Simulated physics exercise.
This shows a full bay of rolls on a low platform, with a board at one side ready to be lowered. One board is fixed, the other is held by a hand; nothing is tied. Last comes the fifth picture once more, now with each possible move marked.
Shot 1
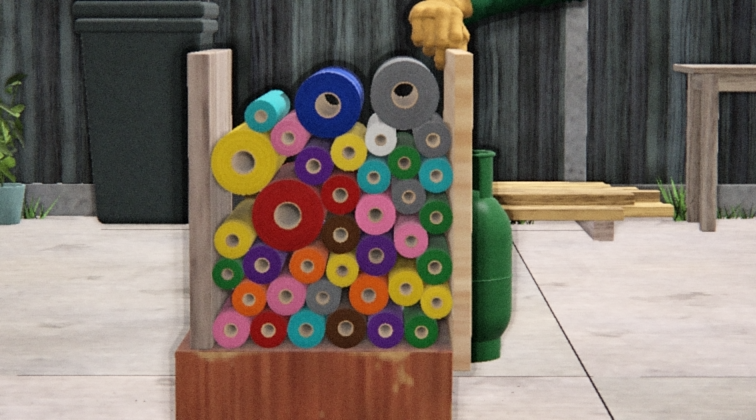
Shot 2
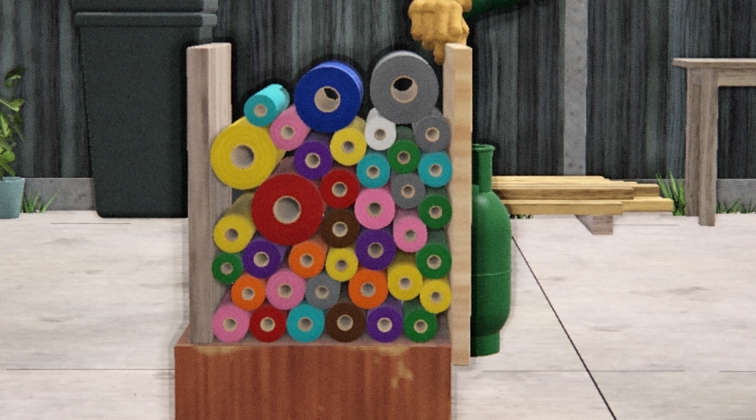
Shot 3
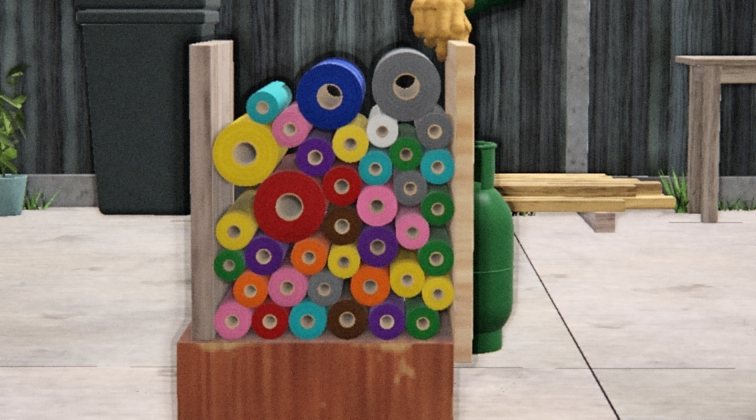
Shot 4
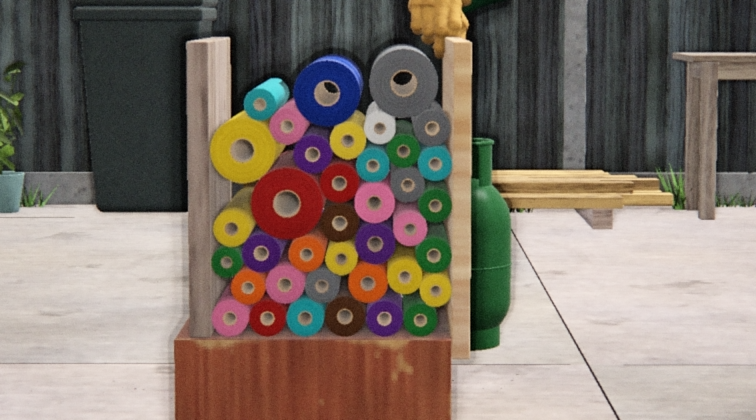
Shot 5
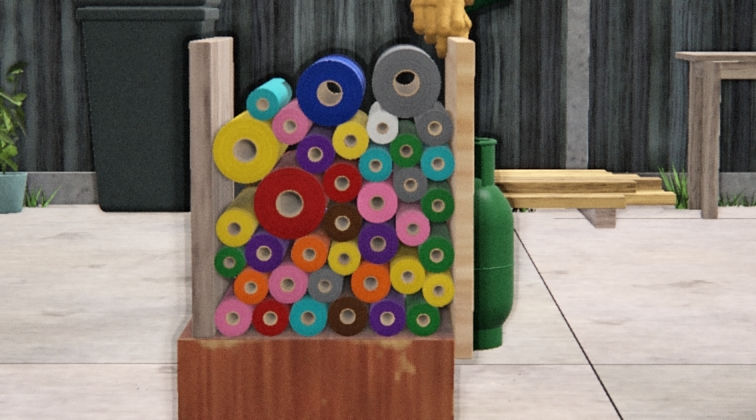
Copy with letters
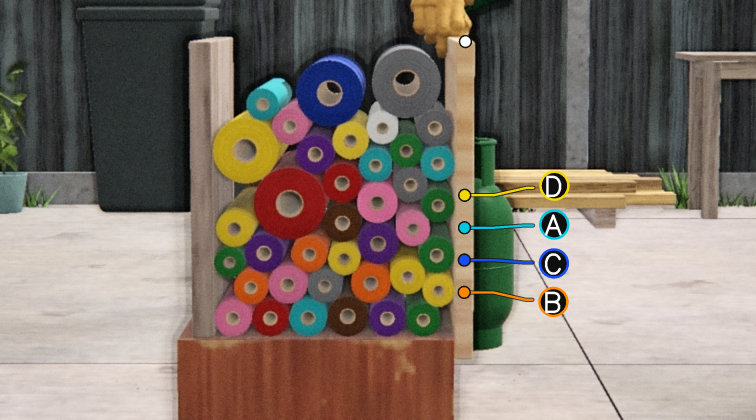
Nothing moves on its own here; only the view shifts very slightly, the whole scene jogging a little up and sideways. Seen straight on at a paved yard before a dark fence, coloured rolls are stacked end-on between two upright boards on a reddish-brown platform, blue and grey ones on top, a large red one lower left. A yellowish hand stays at the right board's top, near a green gas cylinder.
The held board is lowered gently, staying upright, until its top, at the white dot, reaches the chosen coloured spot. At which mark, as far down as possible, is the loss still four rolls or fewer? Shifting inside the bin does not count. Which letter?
The lowest mark that will do is D.
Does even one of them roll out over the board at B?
At B: Yes.
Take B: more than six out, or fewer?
At B, more than six.
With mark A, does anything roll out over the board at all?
Yes.
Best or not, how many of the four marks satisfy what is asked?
One of the four.
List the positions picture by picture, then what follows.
A green roll (421, 332); a grey roll (323, 298); a green roll (435, 267), in the first frame.
A green roll (434, 262); a yellow roll (232, 235), in the second frame.
A turquoise roll (376, 169); a green roll (406, 154), in the third frame.
A white roll (380, 128); side board (456, 186), in the fourth frame.
A pink roll (233, 318); a green roll (423, 320); a grey roll (325, 286), in the fifth frame.
On the marked copy, A at (465, 228); B at (464, 292); C at (465, 260); D at (465, 196); the white dot at (466, 41).
With D. Early on, top of the board (456, 109).
Further on, top of the board (455, 185).
At the end, top of the board (455, 195), two out over the board.
As for the rest, A more than four out over the board; B more than four out over the board; C more than four out over the board.
